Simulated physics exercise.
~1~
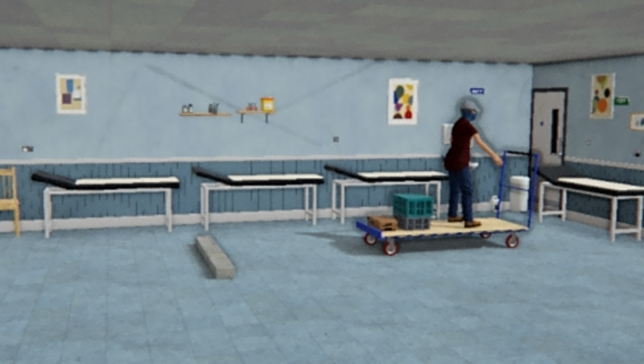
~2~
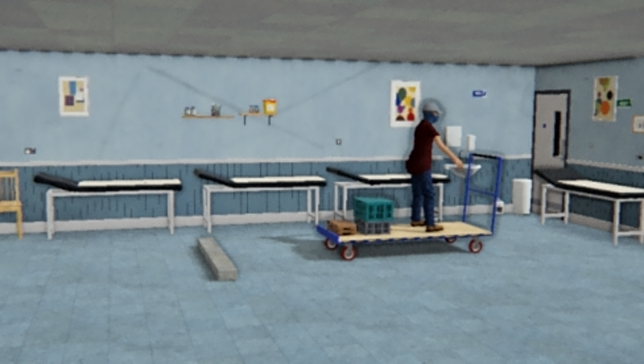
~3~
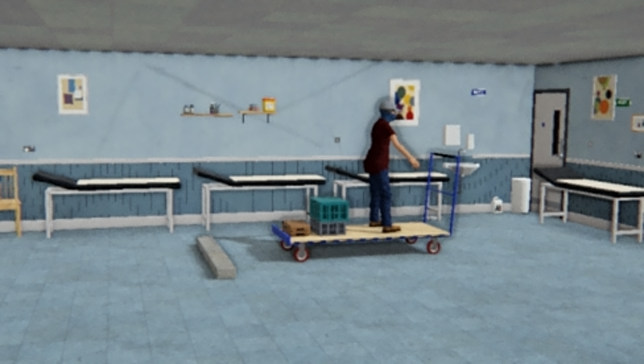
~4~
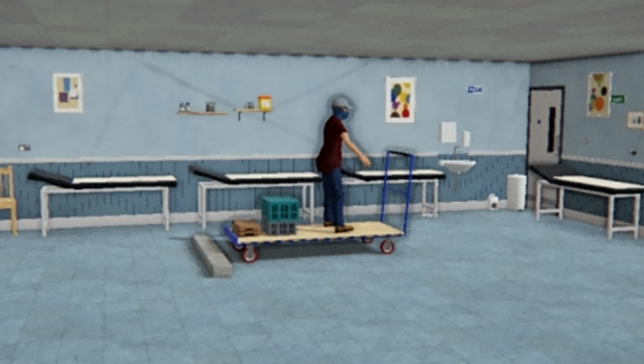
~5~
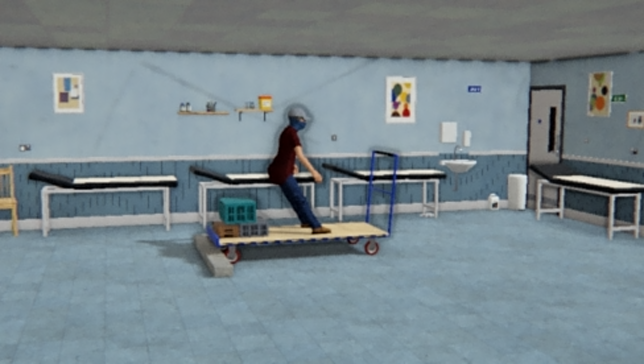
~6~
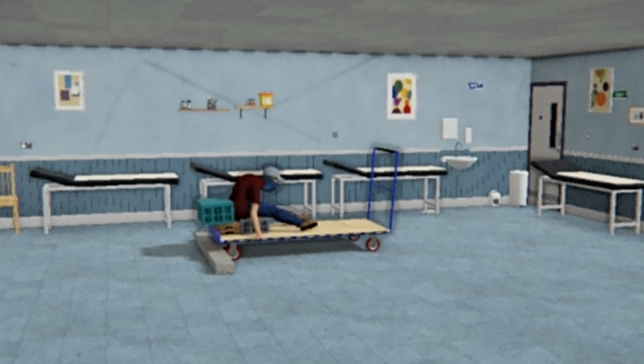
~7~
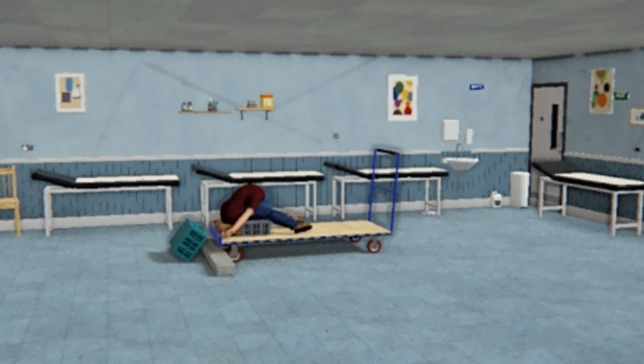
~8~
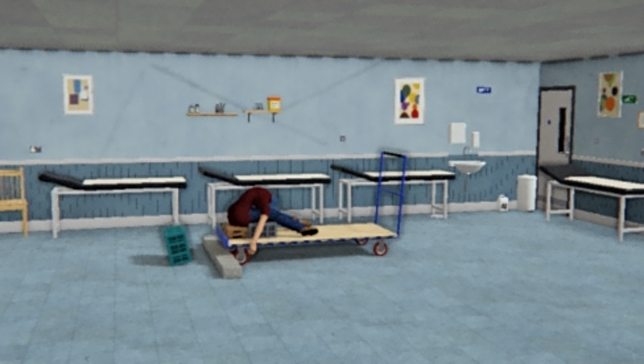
A worker in a dark red top, jeans and pale headgear stands on a flat trolley with a blue handle, seen side-on from across a blue-walled room lined with padded tables. A teal crate sits above a grey one near the front, beside a low brown case. The trolley rolls left until it meets a grey kerb and stops. The worker pitches left and folds down onto the deck, while the teal crate slides off the front and tumbles to the floor beyond the kerb. The worker ends slumped forward, hips still on the deck, with the brown case and grey crate.
